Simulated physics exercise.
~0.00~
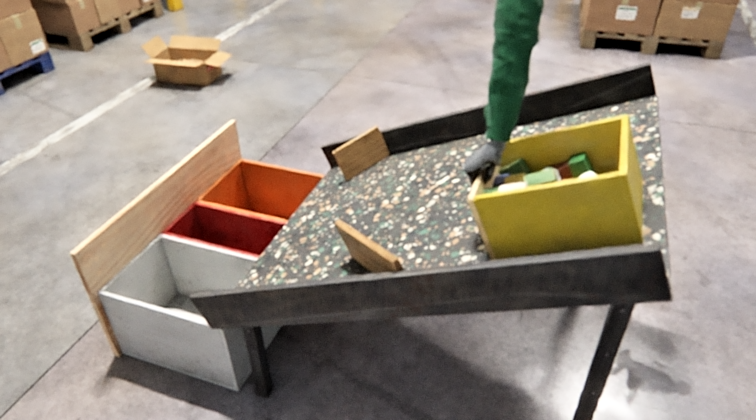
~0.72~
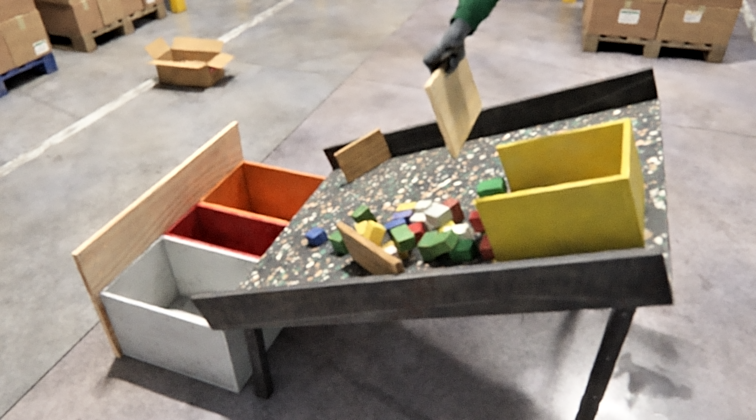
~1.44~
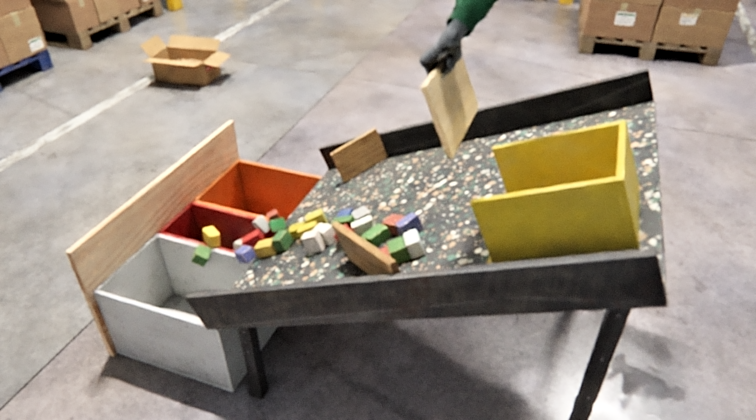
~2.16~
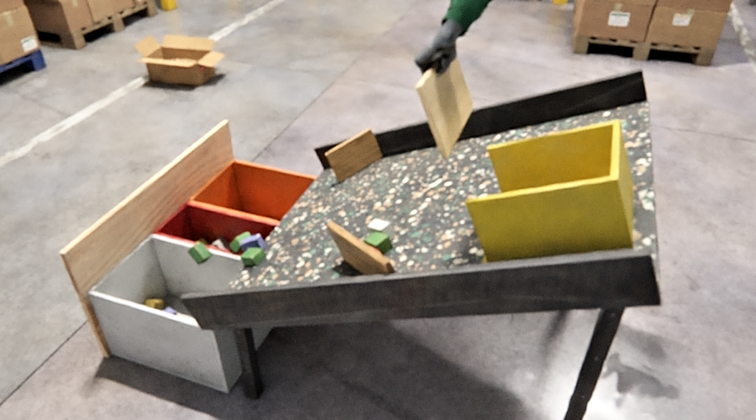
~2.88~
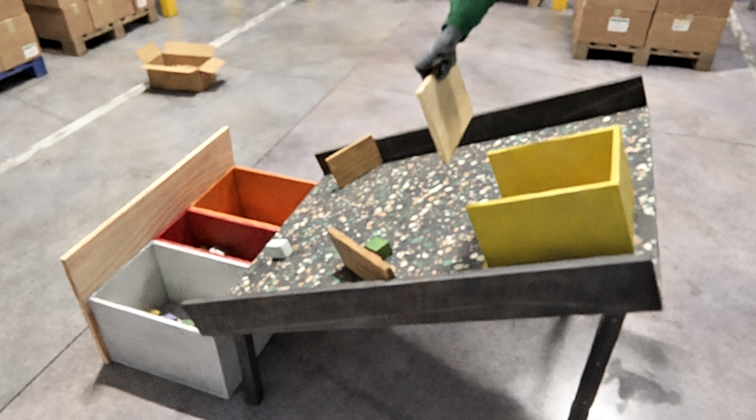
The footage shows a gloved hand lifting a wooden panel from a yellow pen on a sloping speckled table, releasing colourful toy blocks that tumble left past two angled boards into the red and white tubs, leaving the orange tub apparently empty and a green block resting by the lower board.
